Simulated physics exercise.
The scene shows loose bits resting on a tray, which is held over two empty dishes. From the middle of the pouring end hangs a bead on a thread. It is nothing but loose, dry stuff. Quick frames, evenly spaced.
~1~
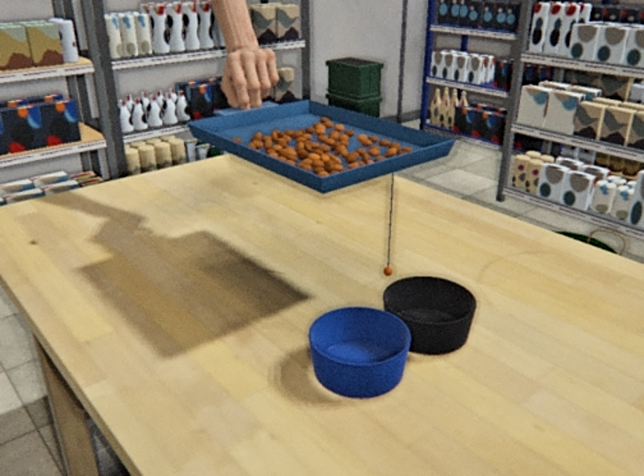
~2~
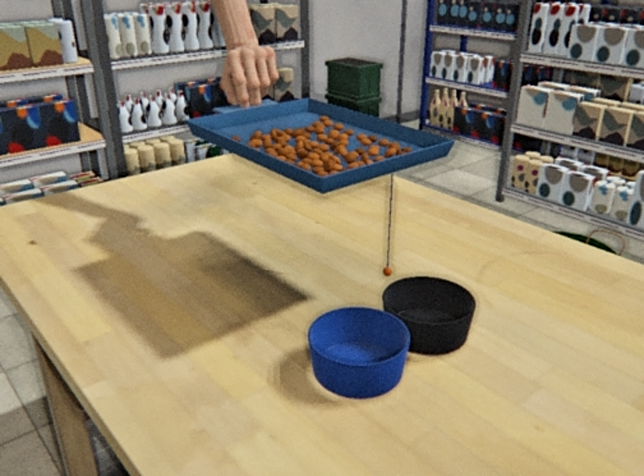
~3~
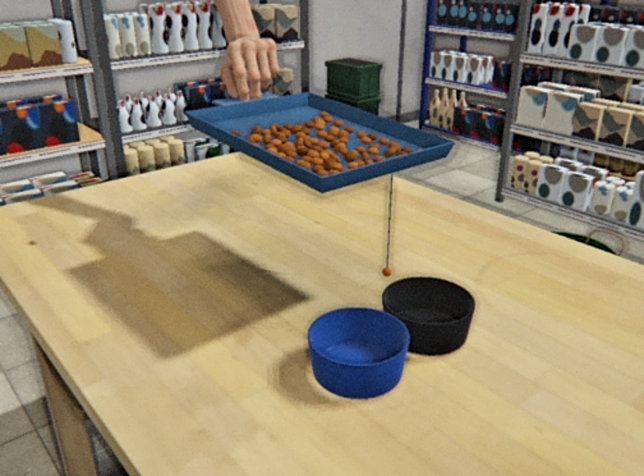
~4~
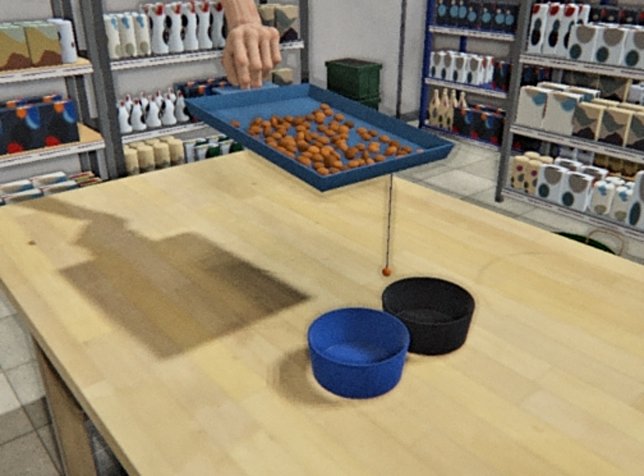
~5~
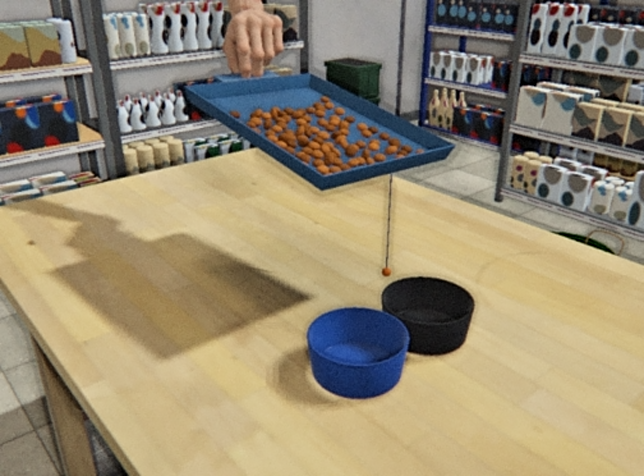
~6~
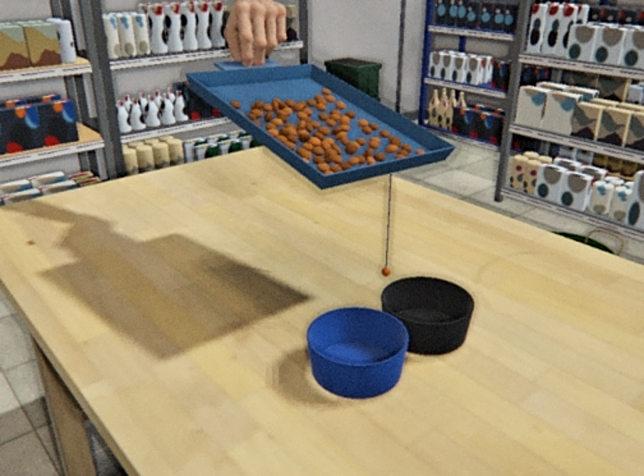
A hand slowly raises the back of a blue tray of brown bits above two bowls.
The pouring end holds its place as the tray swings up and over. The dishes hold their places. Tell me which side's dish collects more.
Going by this, it mostly spills to the right of the two.
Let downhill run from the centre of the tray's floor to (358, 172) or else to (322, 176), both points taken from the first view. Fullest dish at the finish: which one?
Results - the dish on the left side first, the dish on the left side second.
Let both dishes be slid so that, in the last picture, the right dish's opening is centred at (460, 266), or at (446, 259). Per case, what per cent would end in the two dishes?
Around 80 then around 50 per cent.
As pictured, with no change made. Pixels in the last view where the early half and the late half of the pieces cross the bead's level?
Early half (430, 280), late half (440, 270).
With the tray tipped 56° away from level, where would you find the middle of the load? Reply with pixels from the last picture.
Around (386, 143).
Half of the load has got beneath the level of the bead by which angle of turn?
At about 95°.
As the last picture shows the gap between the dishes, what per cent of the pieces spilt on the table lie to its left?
That's roughly 10 per cent of the pieces.
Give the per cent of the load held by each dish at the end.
Looks like close to 10 % lands in the left dish and close to 50 % in the right one.
Soon after the last picture, tray tipped steeply; all on the tray.
A little later, tray tipped right over; about half on the tray; a small part in the left dish; about a quarter in the right dish; a small part outside both; about a quarter in the air.
Later still, tray tipped past a quarter turn; a small part in the left dish; about half in the right dish; about a third outside both.
At rest, tray tipped past a quarter turn; a small part in the left dish; about half in the right dish; about a third outside both.
